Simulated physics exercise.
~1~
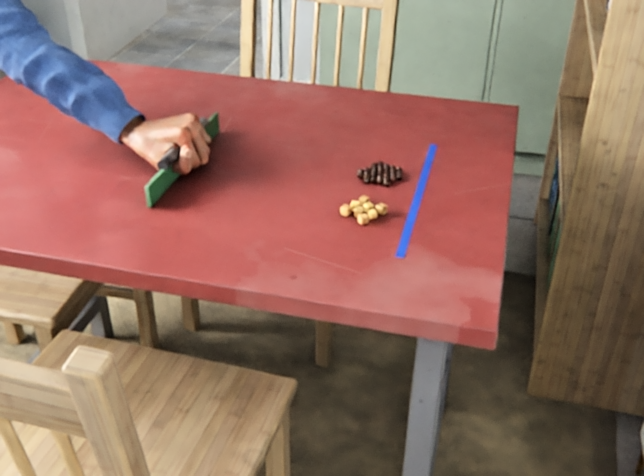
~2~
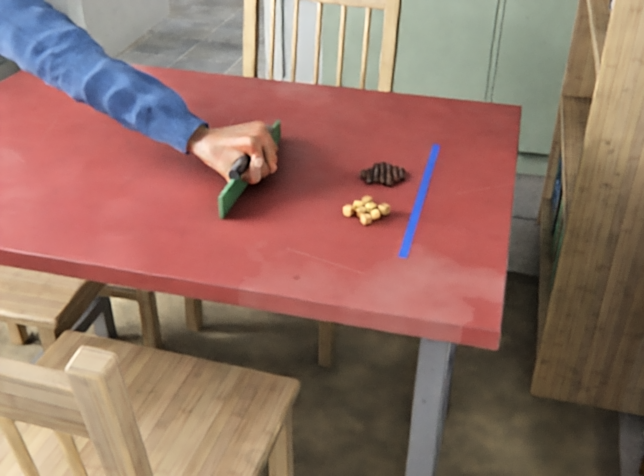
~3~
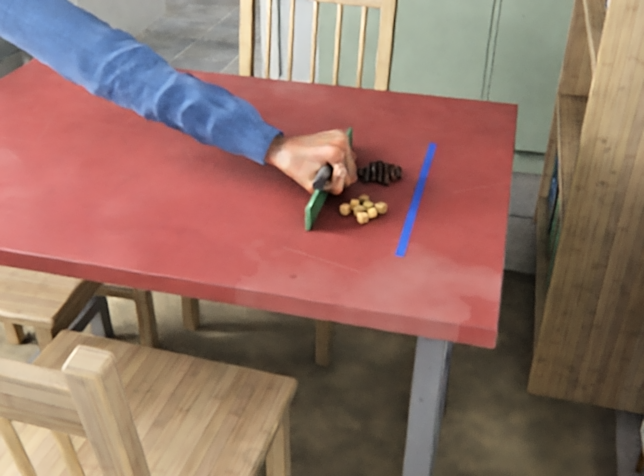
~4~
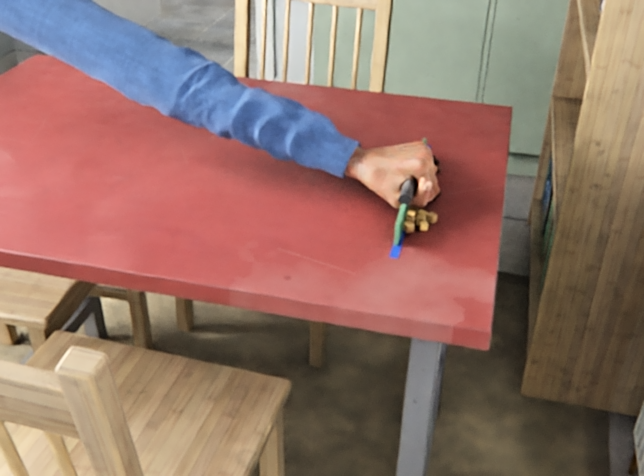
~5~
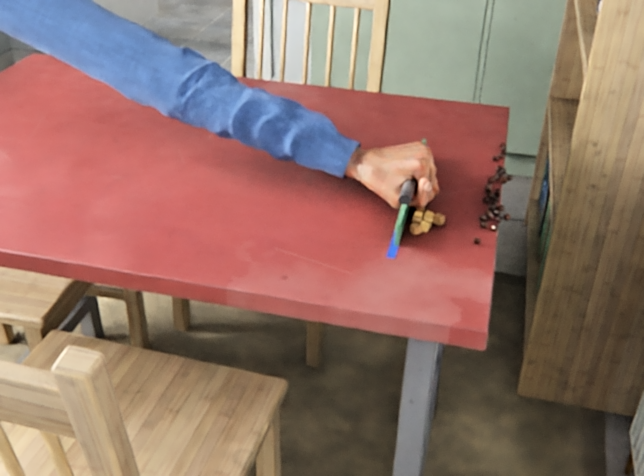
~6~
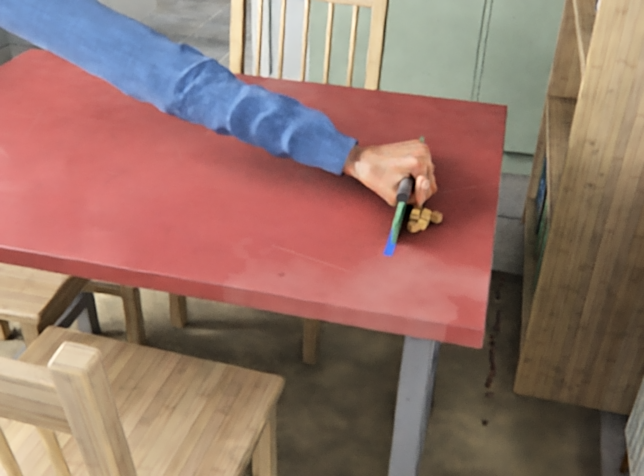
A hand in a blue sleeve grips a green scraper on a red table, seen from above at an angle, with wooden chairs in front and behind and a wooden shelf at the right. Near the table's right end lie a dark heap and, closer to the viewer, a tan one, just left of a blue tape strip. The hand slides the scraper rightward, reaches both heaps and pushes them along until it stops at the tape. The dark pieces keep going, scatter to the right edge and drop off toward the floor. The tan pieces stay on the table beside the still scraper.
